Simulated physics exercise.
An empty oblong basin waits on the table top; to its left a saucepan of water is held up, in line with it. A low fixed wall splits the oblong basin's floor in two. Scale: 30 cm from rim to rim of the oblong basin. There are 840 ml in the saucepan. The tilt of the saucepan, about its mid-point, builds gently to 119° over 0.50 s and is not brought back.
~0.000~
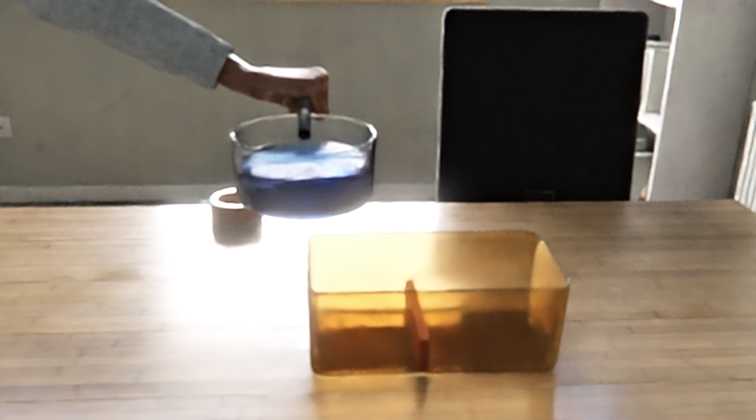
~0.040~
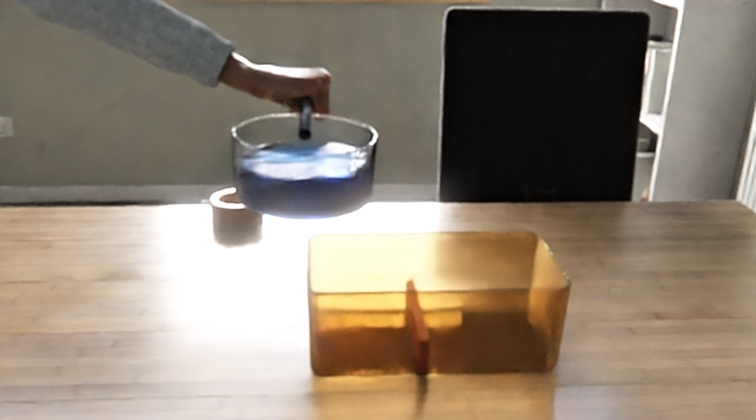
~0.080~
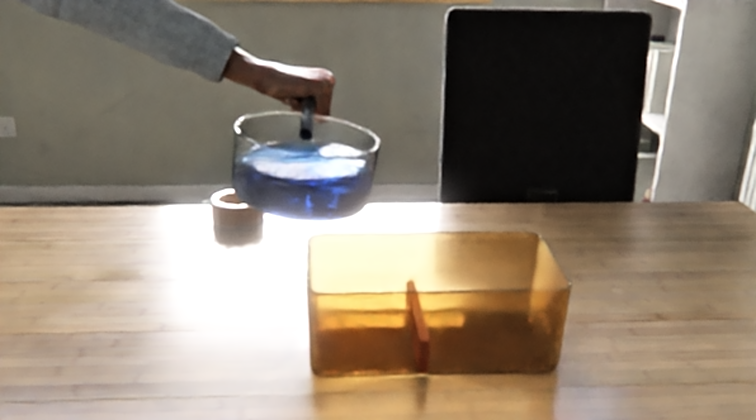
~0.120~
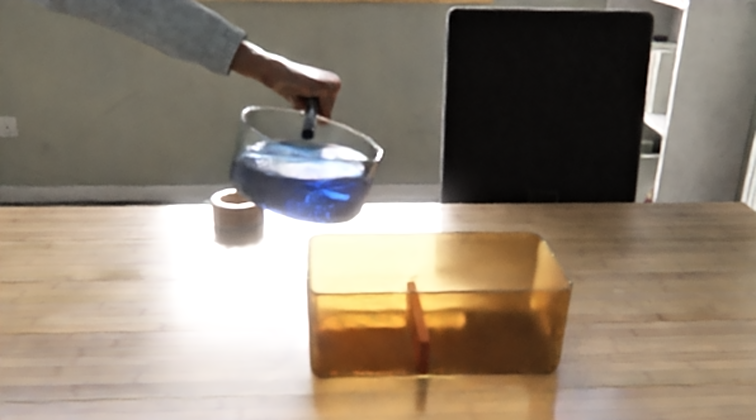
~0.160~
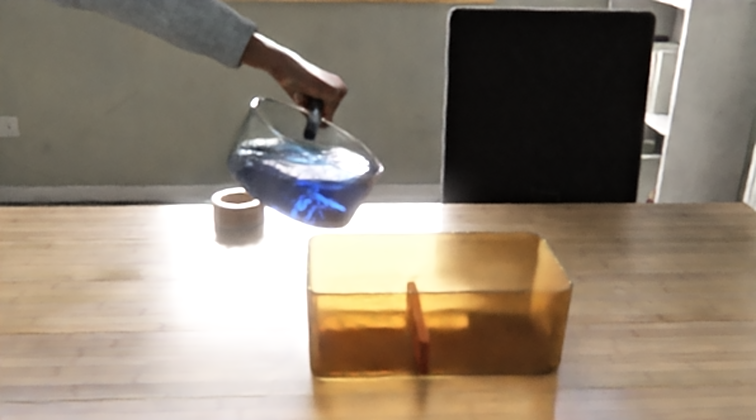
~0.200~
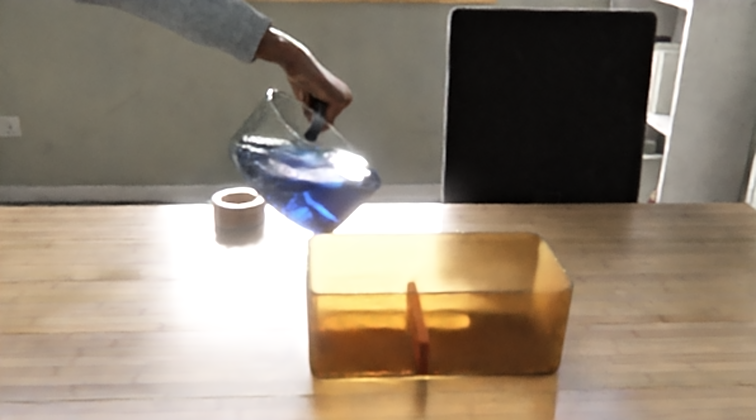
At a wooden table, a hand tilting a glass saucepan of blue water steadily rightward beside an amber divided basin.
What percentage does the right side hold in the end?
Roughly 17 per cent is past the wall.
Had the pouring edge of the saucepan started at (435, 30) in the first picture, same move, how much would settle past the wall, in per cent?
Then about 65 per cent.
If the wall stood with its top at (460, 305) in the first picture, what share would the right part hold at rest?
In that case some 15 per cent.
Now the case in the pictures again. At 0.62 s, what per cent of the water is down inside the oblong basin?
About 76 per cent.
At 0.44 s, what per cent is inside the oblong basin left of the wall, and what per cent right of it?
Near 54 on the left, 3 on the right.
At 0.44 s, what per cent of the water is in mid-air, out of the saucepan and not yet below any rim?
Some 32 per cent.
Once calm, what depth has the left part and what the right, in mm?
Left about 32 mm, right about 6 mm.
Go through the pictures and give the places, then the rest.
The first frame shows tilt 0°; pouring edge (375, 135); surface from (237, 159) to (371, 159); the oblong basin's rim runs from (308, 262) to (553, 258); the wall's top is at (417, 308).
The second frame shows tilt 2°; pouring edge (376, 137); surface from (236, 159) to (372, 159).
The third frame shows tilt 7°; pouring edge (378, 144); surface from (237, 157) to (372, 161).
The fourth frame shows tilt 16°; pouring edge (380, 154); surface from (236, 154) to (374, 163).
The fifth frame shows tilt 28°; pouring edge (380, 169); surface from (234, 150) to (376, 167).
The sixth frame shows tilt 41°; pouring edge (377, 185); surface from (233, 142) to (364, 169); 1 per cent is over the edge.
Then, 0.44 s in, the tilt is 115° and 12 per cent is still to pour, 54 is left of the wall and 3 right of it.
Then, 0.62 s in, the tilt is 119° and 2 per cent is still to pour, 68 is left of the wall and 7 right of it.
Then, 0.80 s in, the tilt is 119° and 1 per cent is still to pour, 71 is left of the wall and 15 right of it.
Then, 1.00 s in, the tilt is 119° and 0 per cent is still to pour, 72 is left of the wall and 17 right of it.
Finally, 72 per cent lies left of the wall, 17 right of it and 11 outside.
